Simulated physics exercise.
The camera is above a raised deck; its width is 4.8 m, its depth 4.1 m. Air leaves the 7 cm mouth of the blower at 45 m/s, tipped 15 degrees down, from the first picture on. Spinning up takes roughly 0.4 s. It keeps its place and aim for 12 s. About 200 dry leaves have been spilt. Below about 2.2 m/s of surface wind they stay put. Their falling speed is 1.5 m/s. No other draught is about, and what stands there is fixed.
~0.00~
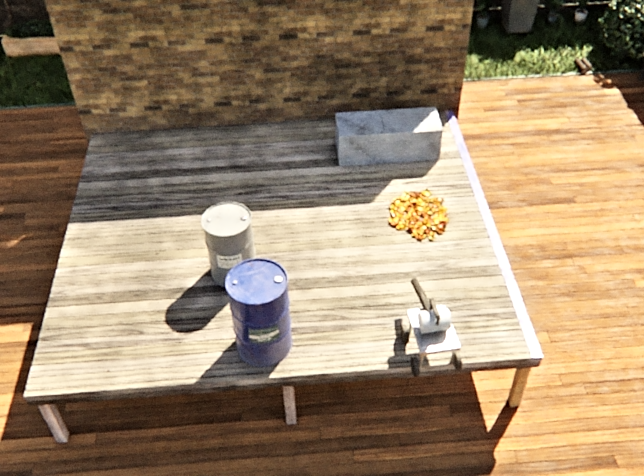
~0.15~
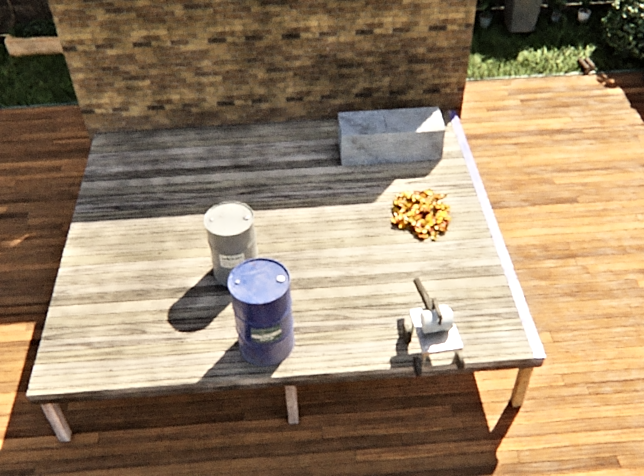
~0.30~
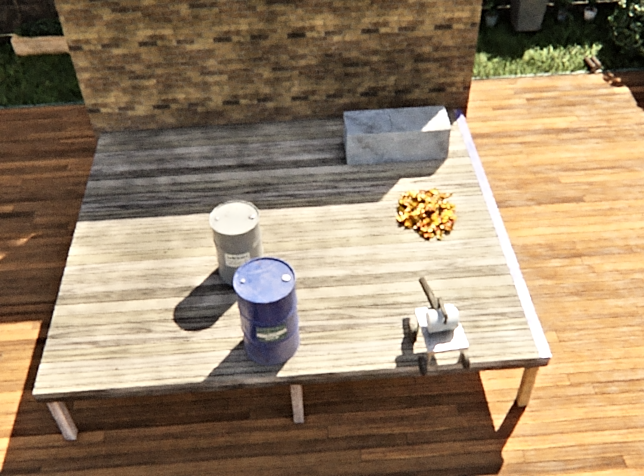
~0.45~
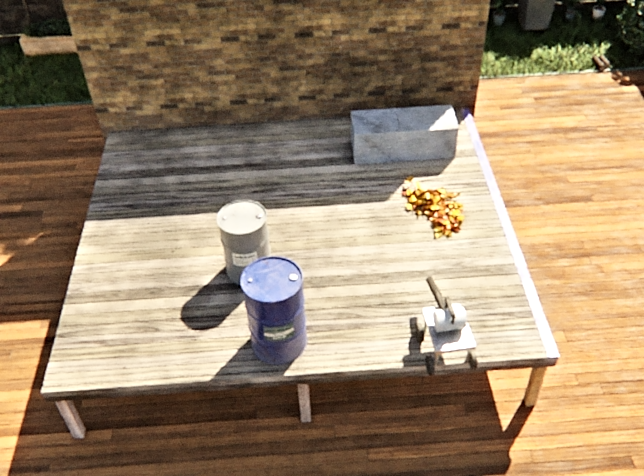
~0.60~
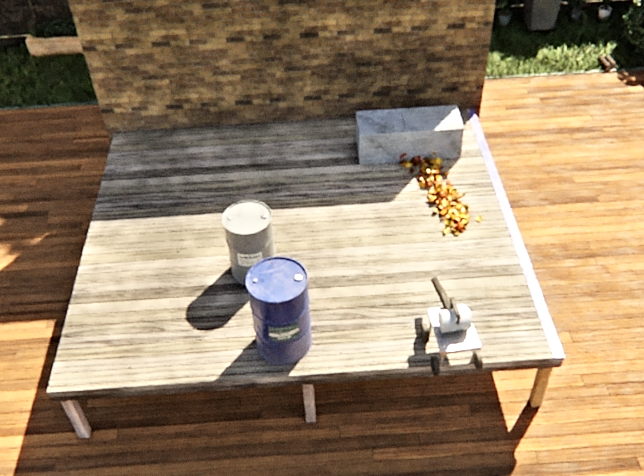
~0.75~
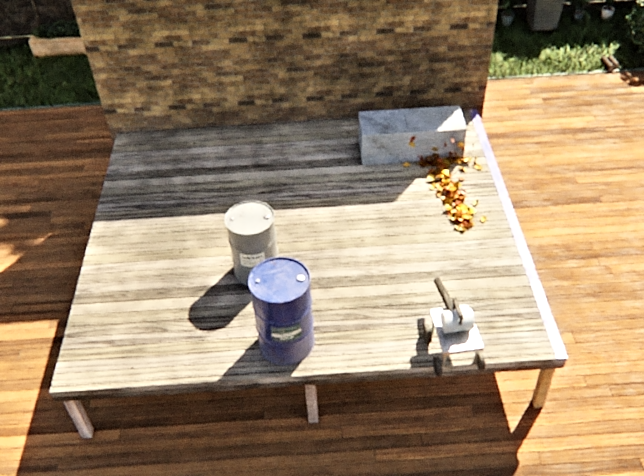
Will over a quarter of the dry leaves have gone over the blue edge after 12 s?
Answer: Yes.
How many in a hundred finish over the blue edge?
About 80 %.
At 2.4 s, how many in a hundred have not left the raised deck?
Some 40 per cent.
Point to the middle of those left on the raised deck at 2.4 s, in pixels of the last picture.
Around (482, 172).
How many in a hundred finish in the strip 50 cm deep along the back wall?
Near 0 %.
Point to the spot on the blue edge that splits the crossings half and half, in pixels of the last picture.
Near (495, 161).
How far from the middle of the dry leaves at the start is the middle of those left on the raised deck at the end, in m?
About 1.0 m.
After 2.4 s the count stands so, 64 % are over the blue edge; the middle of those still in play is near (482, 172).
After 3.8 s the count stands so, 72 % are over the blue edge; the middle of those still in play is near (484, 172).
After 6.6 s the count stands so, 80 % are over the blue edge; the middle of those still in play is near (484, 172).
After 12.0 s, at the end, 84 % are over the blue edge; the middle of those still in play is near (485, 171).
